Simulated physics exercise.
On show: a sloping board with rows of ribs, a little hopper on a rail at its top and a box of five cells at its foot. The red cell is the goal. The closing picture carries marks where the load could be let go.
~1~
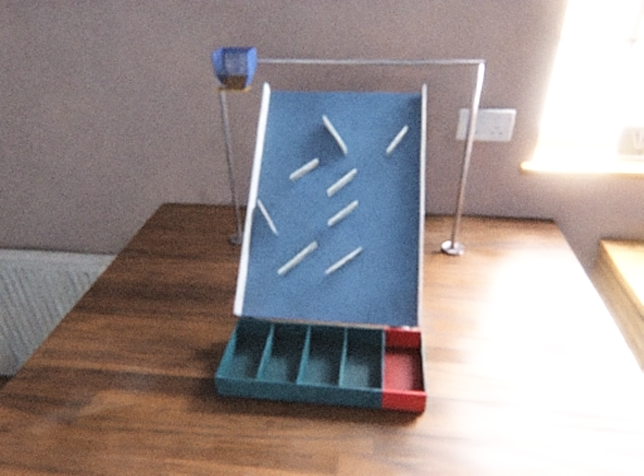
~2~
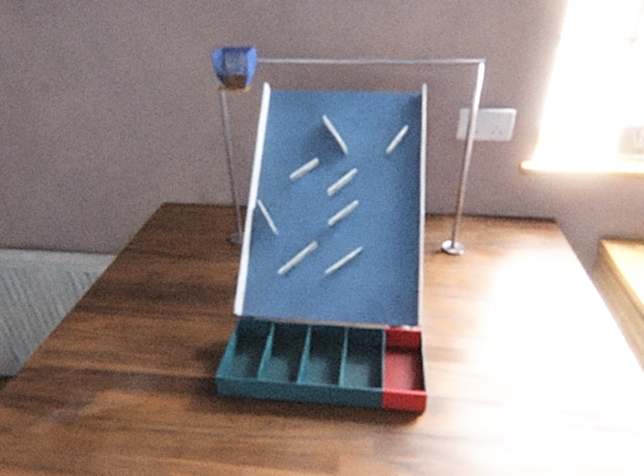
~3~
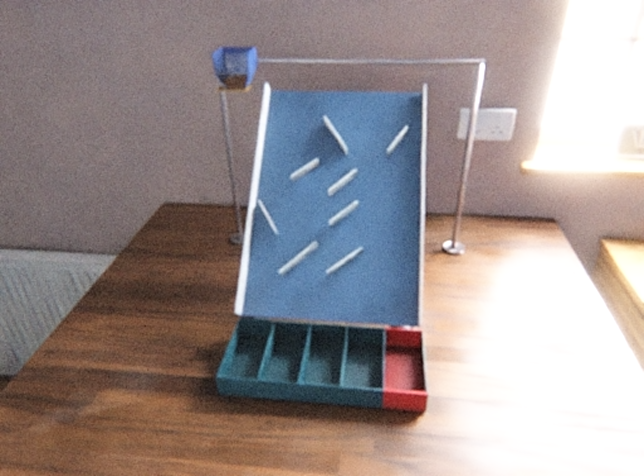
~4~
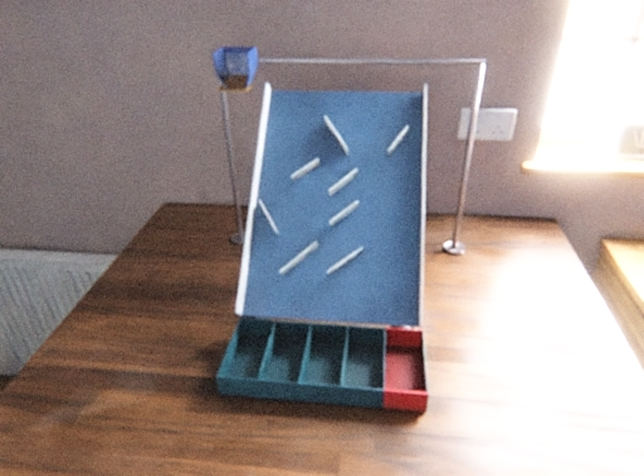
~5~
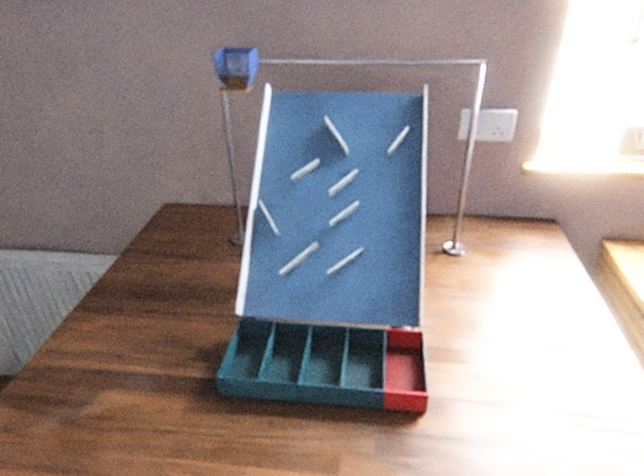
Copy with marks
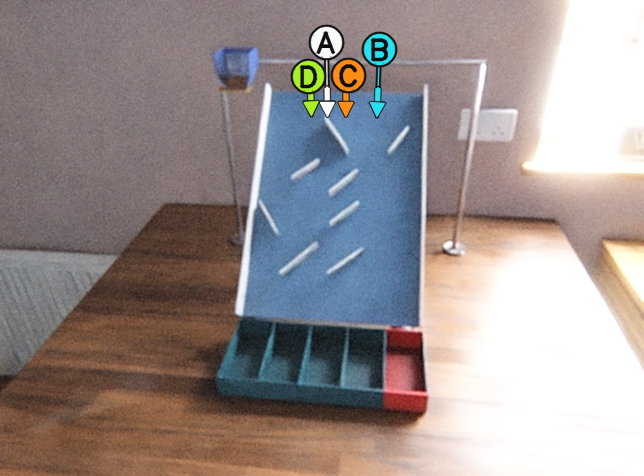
Sloping blue board with pale ribs standing motionless on a wooden table, a small blue hopper at upper left, four green cells and one red below.
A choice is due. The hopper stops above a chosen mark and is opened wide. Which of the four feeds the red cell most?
Mark C.
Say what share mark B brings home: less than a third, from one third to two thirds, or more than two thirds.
Less than a third.
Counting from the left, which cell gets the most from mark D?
It is the first one.
On the marked copy, mark A meets the board at (327, 111); mark B meets the board at (377, 111); mark C meets the board at (345, 111); mark D meets the board at (311, 110).
With A, roughly a third in the red cell, roughly half in other cells, just a few outside the box.
With B, roughly a quarter in the red cell, roughly two thirds in other cells, about a tenth outside the box.
With C, roughly two thirds in the red cell, roughly a quarter in other cells, about a tenth outside the box.
With D, not one piece in the red cell, every piece in other cells.
